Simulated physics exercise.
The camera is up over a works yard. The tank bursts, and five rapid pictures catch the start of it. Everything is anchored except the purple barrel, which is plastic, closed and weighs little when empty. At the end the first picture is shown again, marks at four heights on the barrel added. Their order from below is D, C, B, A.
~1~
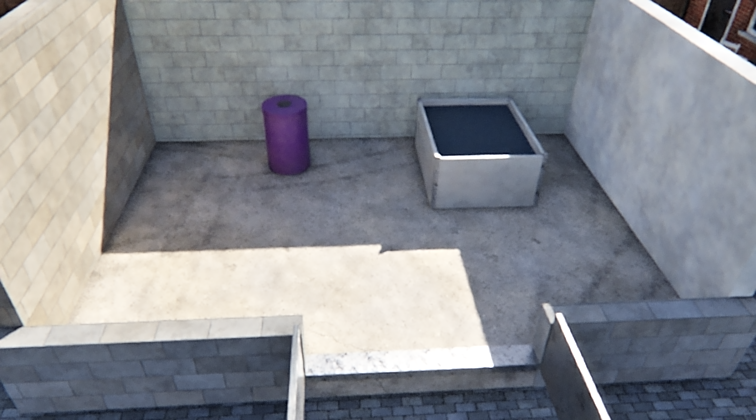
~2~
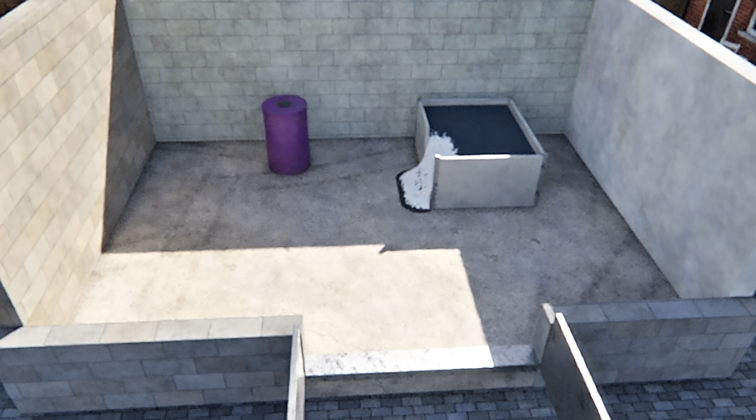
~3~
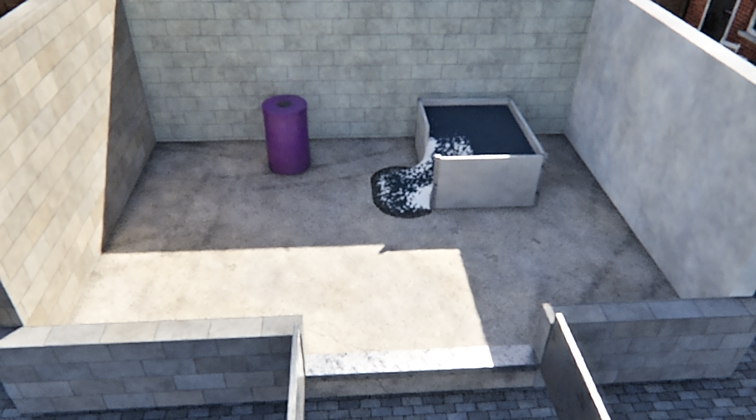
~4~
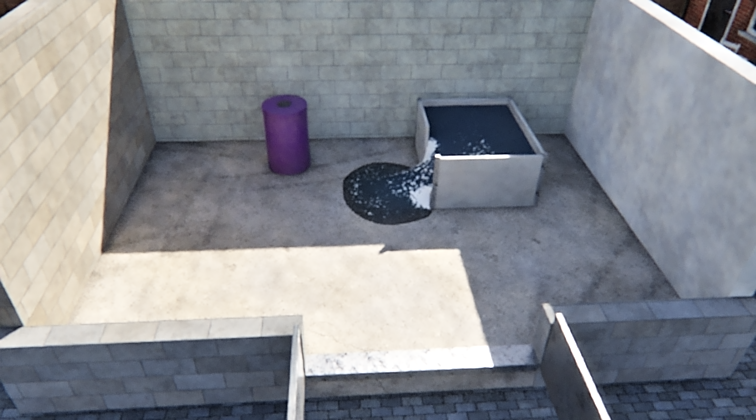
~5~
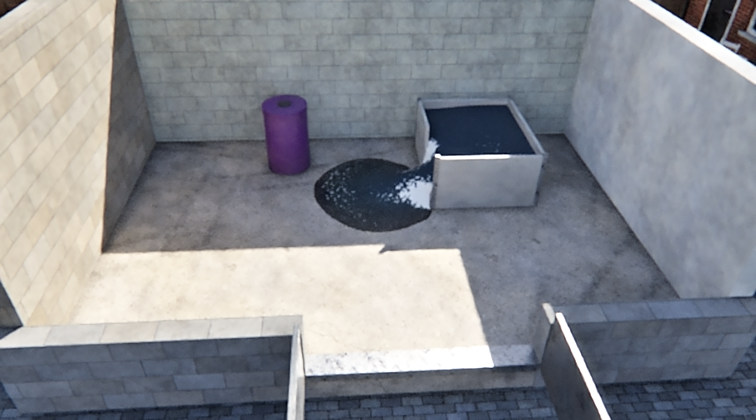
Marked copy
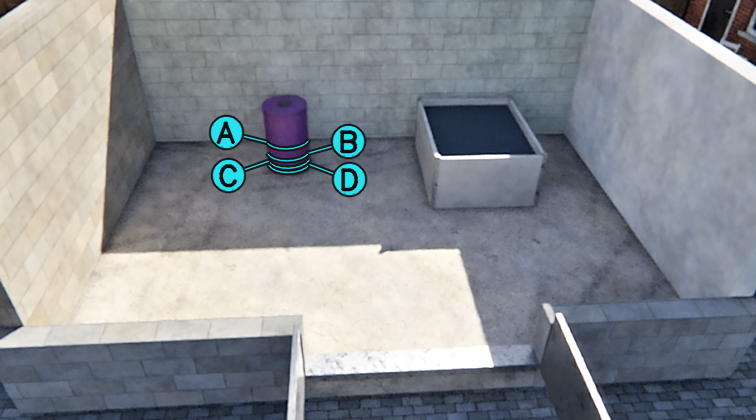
A square tank lets dark water pour out and spread leftward across the yard floor.
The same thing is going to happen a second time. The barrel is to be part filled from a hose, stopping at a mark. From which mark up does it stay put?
B.
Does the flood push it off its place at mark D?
Yes.
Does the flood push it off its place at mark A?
No, that is safe.
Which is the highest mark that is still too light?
That would be C.
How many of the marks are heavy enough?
Two.
In cyan, A at (286, 148); B at (287, 160); C at (288, 168); D at (288, 172); from the bottom up D, C, B, A.
With A, it does not move.
With B, it does not move.
With C, it is pushed about half its own width away.
With D, it is pushed about 3 times its own width away.
